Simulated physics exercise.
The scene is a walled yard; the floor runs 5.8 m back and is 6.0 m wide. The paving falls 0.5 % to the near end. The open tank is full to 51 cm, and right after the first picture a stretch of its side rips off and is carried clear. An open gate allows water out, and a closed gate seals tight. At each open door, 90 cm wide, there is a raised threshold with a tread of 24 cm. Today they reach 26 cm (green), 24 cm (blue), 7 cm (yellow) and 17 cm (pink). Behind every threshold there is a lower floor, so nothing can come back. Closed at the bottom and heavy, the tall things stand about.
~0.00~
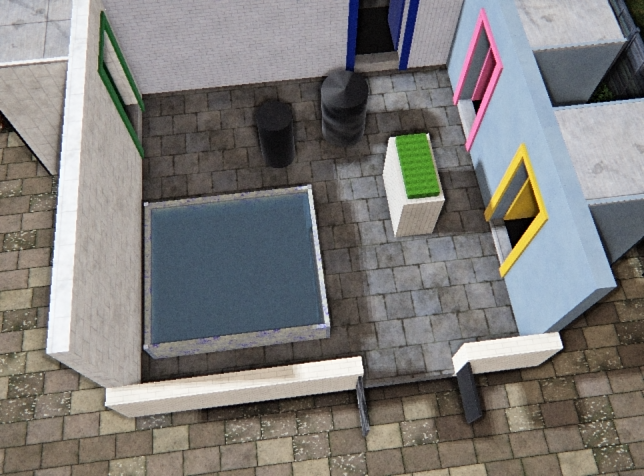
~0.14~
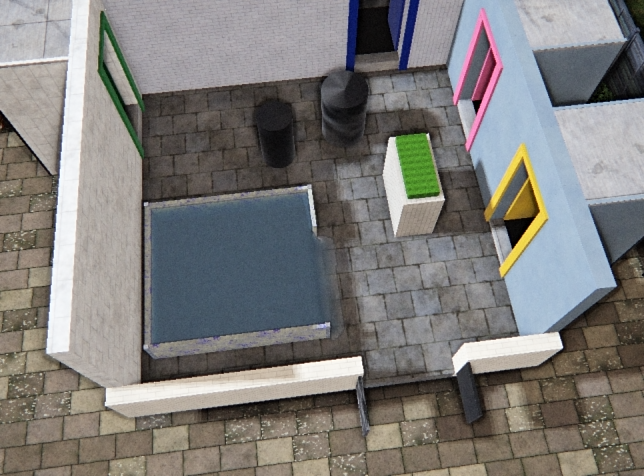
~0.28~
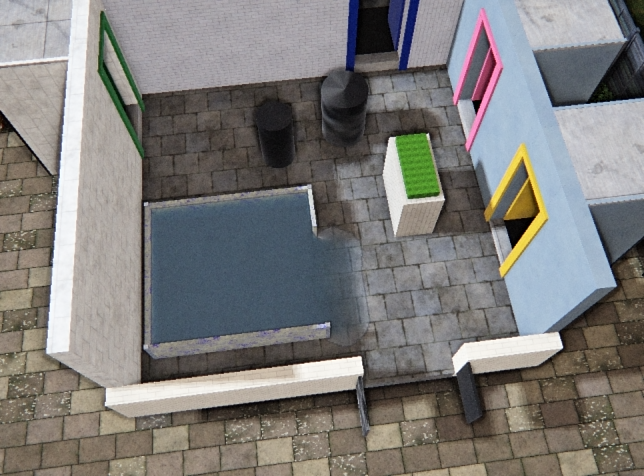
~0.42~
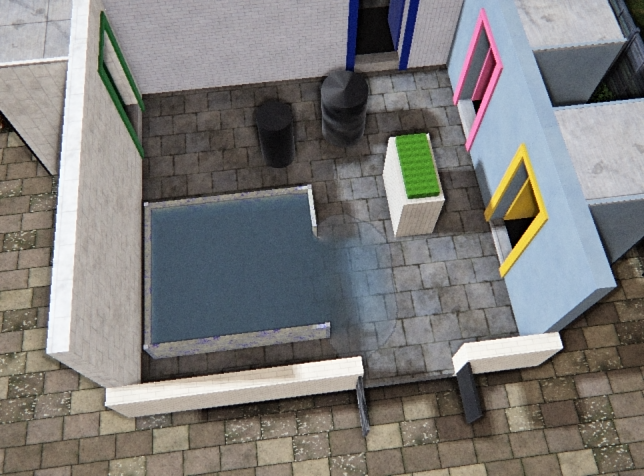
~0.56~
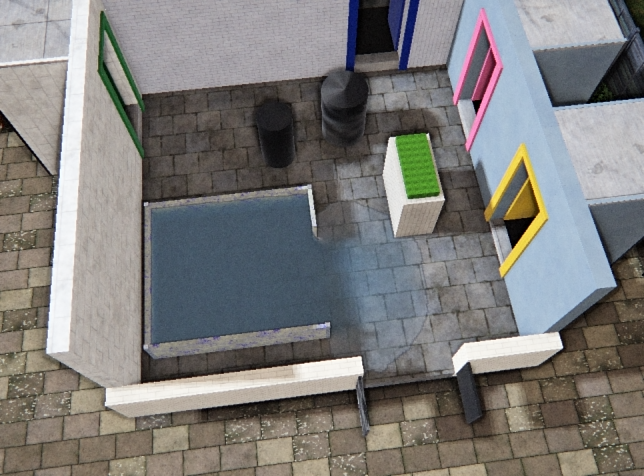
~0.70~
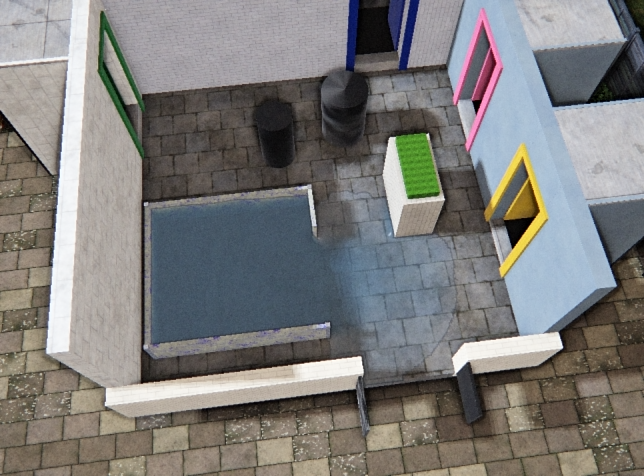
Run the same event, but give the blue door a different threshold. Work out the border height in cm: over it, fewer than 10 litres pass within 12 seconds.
Border at about 10.5 cm.
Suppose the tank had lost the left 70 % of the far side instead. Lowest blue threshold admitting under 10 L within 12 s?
Then it needs around 10.0 cm.
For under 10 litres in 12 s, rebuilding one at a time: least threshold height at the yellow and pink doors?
Close to 28 cm (yellow) and close to 6.5 cm (pink).
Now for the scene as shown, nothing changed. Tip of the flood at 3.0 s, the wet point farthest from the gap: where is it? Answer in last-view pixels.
Around (372, 72).
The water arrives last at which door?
I'd say the green one.
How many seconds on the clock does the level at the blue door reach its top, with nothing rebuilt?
The depth peaks at about 5.0 seconds.
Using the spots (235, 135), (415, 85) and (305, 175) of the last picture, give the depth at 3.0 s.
That's 0, 0 and 2 cm, in the order given.
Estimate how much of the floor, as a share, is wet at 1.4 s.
Roughly 30 percent of the floor.
After 1.4 s water covers 30 % of the floor, deepest (28 cm) near (333, 316); it has not reached the blue door.
After 3.0 s water covers 40 % of the floor, deepest (31 cm) near (521, 348); 1 cm at the blue door, 0 litres in over its 24 cm threshold.
After 12.0 s water covers 90 % of the floor, deepest (8 cm) near (452, 94); 7 cm at the blue door, 0 litres in over its 24 cm threshold.
At the blue door as built, the water arrived by 3.0 s and peaked near 15 cm at 5.2 s.
With a threshold of 9 cm, 18 litres would have come in within the 12 s; with 12 cm, 4 litres. So under 10 litres takes about 10.5 cm.
